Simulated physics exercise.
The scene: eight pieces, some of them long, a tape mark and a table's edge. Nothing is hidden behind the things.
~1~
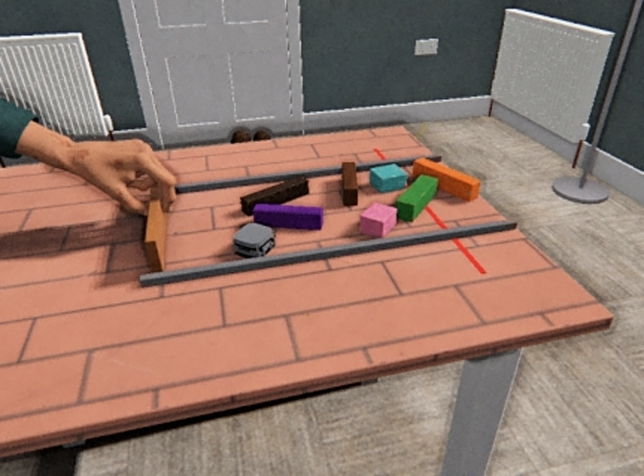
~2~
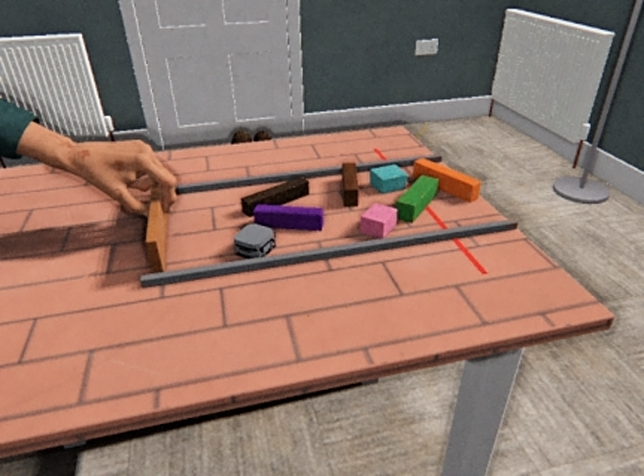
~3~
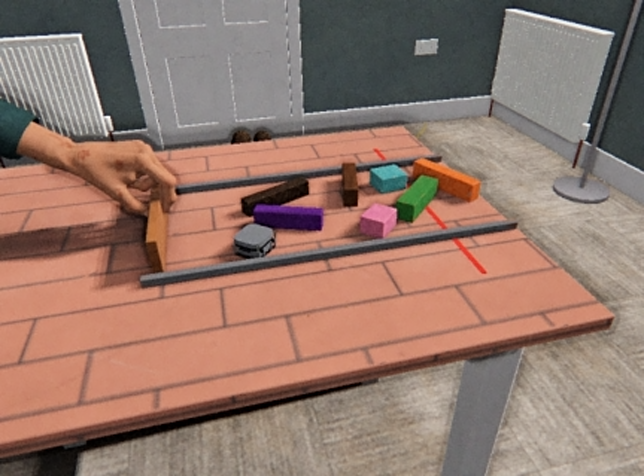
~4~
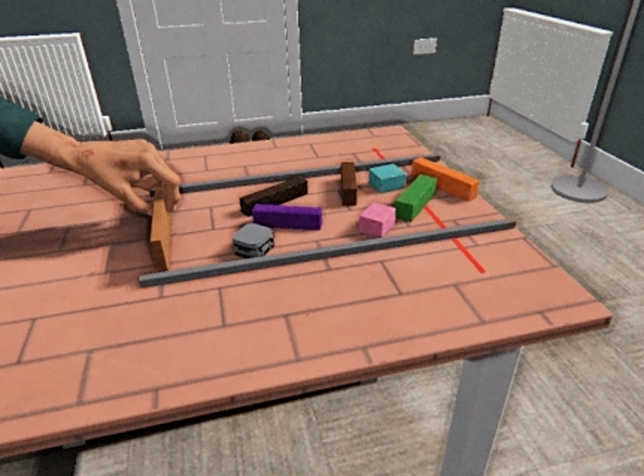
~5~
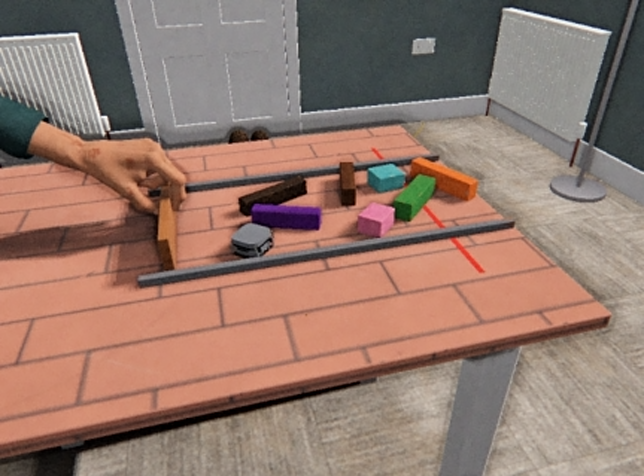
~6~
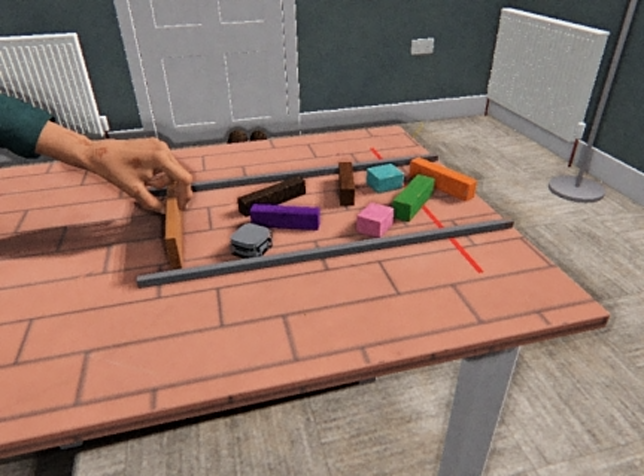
A hand slides an upright wooden board slightly right toward colourful blocks on a table.
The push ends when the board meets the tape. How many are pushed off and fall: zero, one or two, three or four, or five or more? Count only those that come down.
Here the number that fall off is one or two.
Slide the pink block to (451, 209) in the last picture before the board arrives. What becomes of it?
Then it holds on.
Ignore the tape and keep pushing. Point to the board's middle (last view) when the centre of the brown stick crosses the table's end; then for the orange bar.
For the brown stick at (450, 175), for the orange bar at (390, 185).
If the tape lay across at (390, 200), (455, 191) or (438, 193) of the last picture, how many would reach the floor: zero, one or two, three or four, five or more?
The falls would be not one; 5 or more; 3 or 4.
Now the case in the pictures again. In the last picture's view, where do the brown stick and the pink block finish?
About (422, 174), and the other about (498, 207).
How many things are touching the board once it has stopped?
The number is 3.
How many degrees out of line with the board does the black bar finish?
About 0°.
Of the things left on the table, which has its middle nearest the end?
Foremost is the pink block.
A little later, none off yet; orange bar at rest near (441, 178); green bar at rest near (414, 197); turquoise block at rest near (385, 178).
Next, none off yet; orange bar at rest near (442, 178); green bar shifted a little near (420, 192); turquoise block at rest near (385, 178).
When it is over, the number that fall off is one or two; down, orange bar.
